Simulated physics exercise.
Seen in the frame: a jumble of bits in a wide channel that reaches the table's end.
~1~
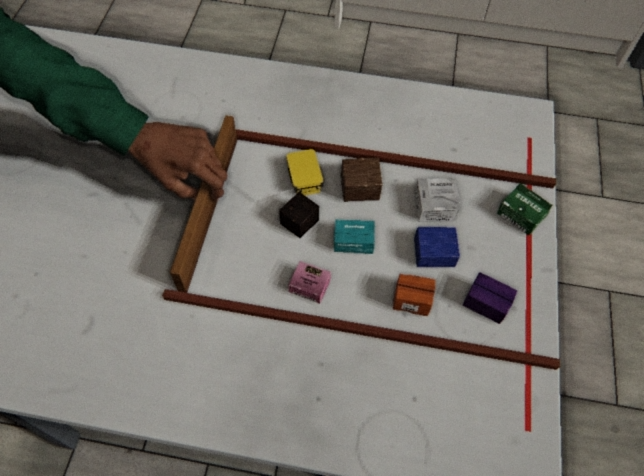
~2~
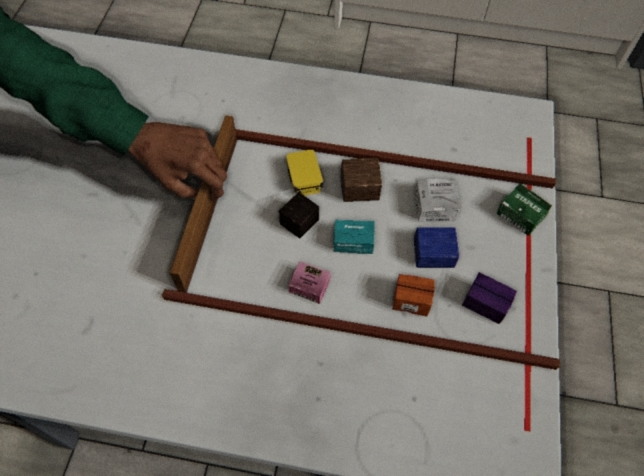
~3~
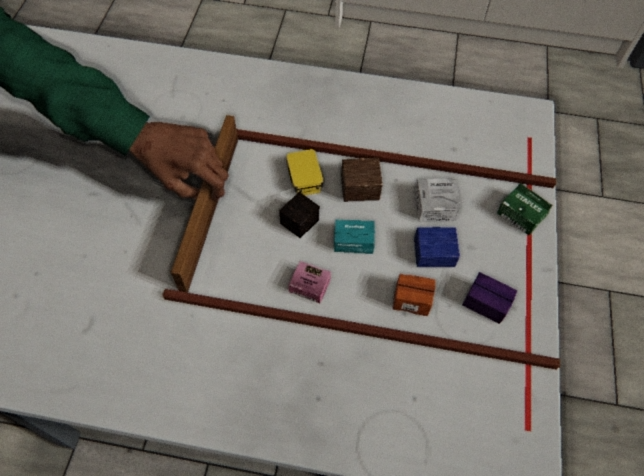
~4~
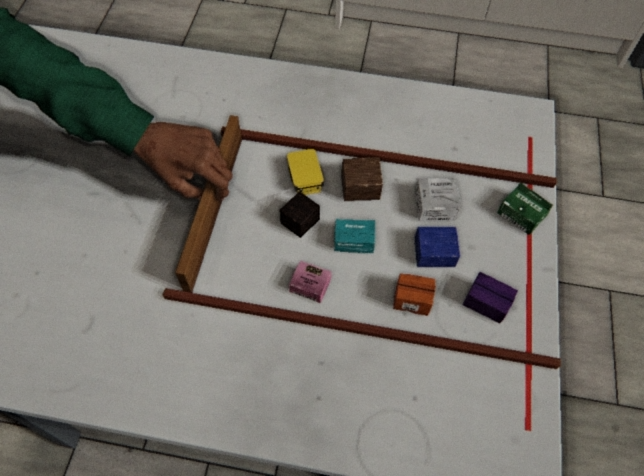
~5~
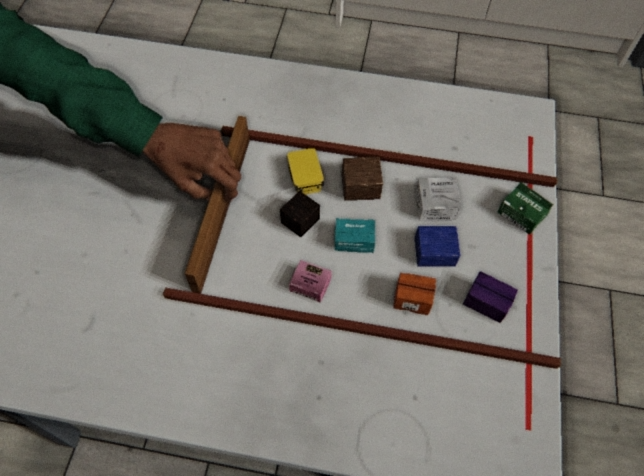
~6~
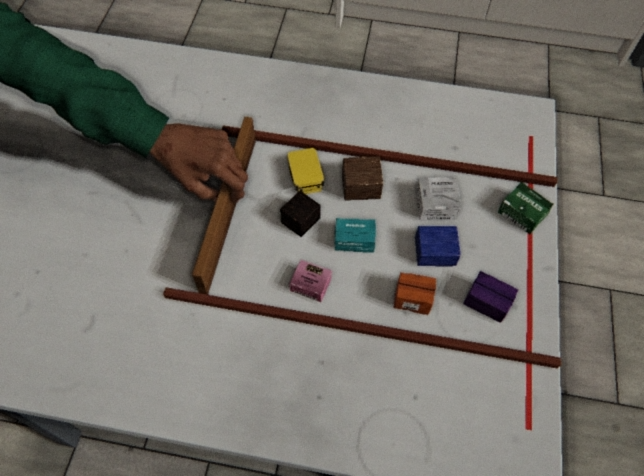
In this clip, a hand in a green sleeve holds a wooden board upright between two rails on a white table, then slides it slightly right toward ten scattered colored boxes and blocks, which stay still without being touched.
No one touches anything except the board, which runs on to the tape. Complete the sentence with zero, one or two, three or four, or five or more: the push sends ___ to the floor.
The push sends five or more to the floor.
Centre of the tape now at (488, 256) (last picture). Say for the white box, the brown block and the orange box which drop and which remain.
The white box? It does not stay. The brown block? It is safe. The orange box? It is safe.
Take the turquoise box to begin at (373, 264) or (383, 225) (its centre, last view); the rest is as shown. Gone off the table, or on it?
Taking them in order, it stays put and then it drops away.
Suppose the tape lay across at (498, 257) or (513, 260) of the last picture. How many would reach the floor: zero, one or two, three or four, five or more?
Three to four; five or more.
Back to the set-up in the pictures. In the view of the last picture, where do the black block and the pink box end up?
Reading them off: First (548, 248); then (550, 337).
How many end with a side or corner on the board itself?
Contact count: 4.
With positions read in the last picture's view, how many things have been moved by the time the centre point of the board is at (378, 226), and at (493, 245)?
Tally: First 8; then 10.
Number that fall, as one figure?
Altogether the count is 6.
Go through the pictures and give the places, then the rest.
Green box (525, 209); purple box (490, 298); blue block (436, 247); board (207, 200); tape (529, 264), in the first frame.
Purple box (489, 298); yellow case (304, 173), in the second frame.
Blue block (436, 247); white box (437, 200), in the third frame.
Green box (525, 209); board (212, 200), in the fourth frame.
Purple box (490, 297); pink box (311, 281), in the fifth frame.
Green box (525, 208); purple box (491, 297); blue block (437, 246); board (227, 201); tape (530, 262), in the sixth frame.
Soon after, none off yet; green box at rest near (525, 208); purple box at rest near (491, 297); blue block at rest near (437, 246).
Then, none off yet; green box tipped a little near (568, 212); purple box moved about its own width near (522, 299); blue block moved about its own width near (485, 255).
At rest, the number that fall off is five or more; fallen, brown block, orange box, white box, blue block, purple box and green box.
